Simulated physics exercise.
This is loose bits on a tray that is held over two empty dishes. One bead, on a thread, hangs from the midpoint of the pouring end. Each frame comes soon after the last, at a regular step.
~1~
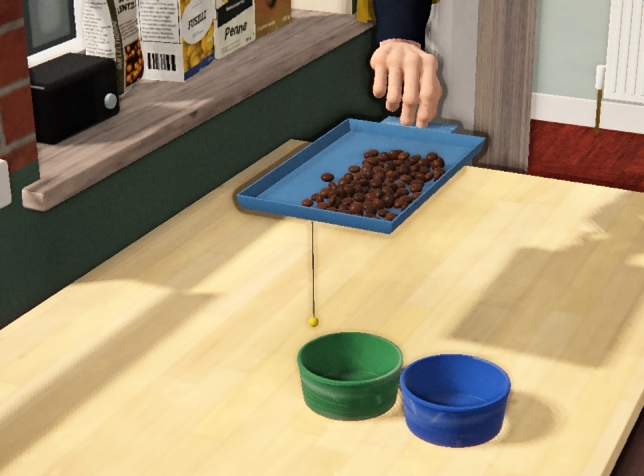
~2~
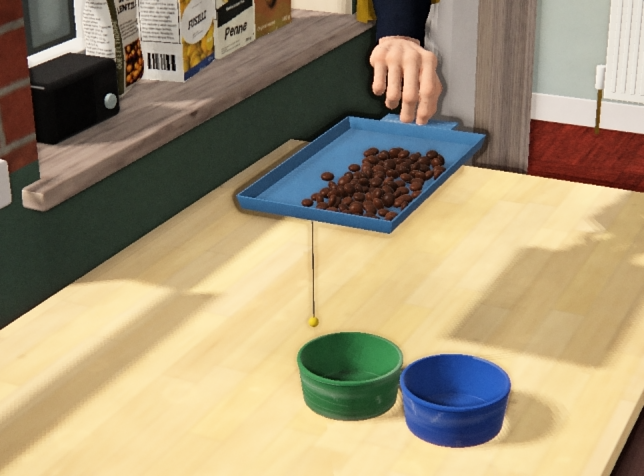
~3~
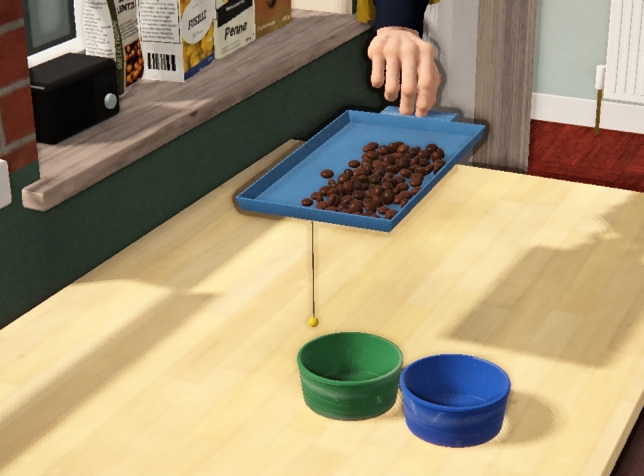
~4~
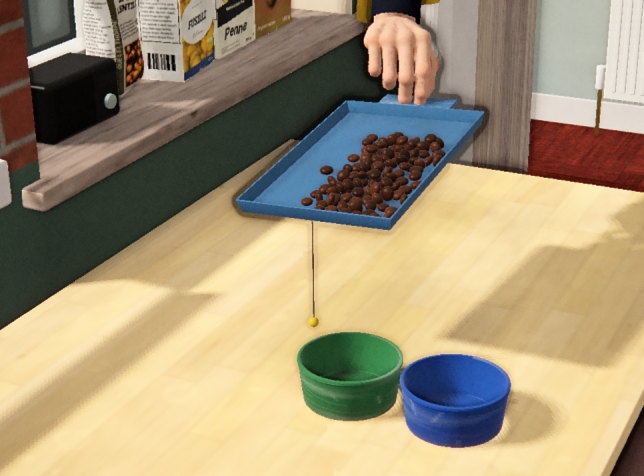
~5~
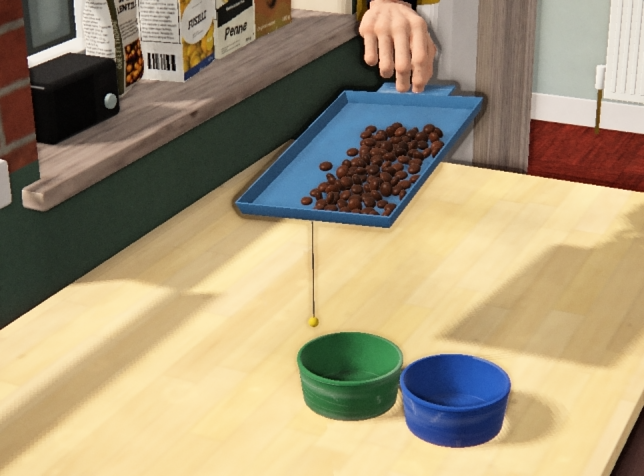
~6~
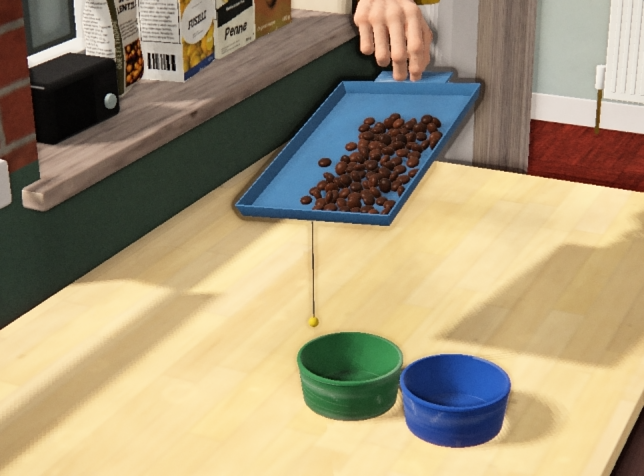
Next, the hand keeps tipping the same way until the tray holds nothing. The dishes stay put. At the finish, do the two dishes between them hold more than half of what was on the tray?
No.
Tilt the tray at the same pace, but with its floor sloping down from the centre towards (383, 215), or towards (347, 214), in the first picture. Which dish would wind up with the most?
So, first the left-side one, then the left-side one.
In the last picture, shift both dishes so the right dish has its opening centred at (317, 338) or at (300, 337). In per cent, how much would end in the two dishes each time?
Trial 1 around 70 percent, trial 2 around 80 percent.
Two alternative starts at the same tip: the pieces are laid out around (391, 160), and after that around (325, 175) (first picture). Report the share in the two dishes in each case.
It would be 0 in a hundred, and then 0 in a hundred.
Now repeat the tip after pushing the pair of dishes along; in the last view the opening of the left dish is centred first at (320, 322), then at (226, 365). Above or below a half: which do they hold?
In order, they'd catch a minor share, and next a minor share.
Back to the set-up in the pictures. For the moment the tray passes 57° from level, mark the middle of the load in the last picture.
In the last view, the load is centred near (292, 186).
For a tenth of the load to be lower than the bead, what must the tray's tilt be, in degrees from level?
70 degrees.
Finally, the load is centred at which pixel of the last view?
Around (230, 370).
Soon after the last picture, tray tipped steeply; nearly all on the tray; a small part in the air.
A little later, tray tipped right over; about a quarter on the tray; a stray few in the left dish; about two thirds outside both; about a quarter in the air.
Later still, tray tipped past a quarter turn; a stray few in the left dish; nearly all outside both.
At rest, tray tipped past a quarter turn; none in the right dish; a stray few in the left dish; nearly all outside both.
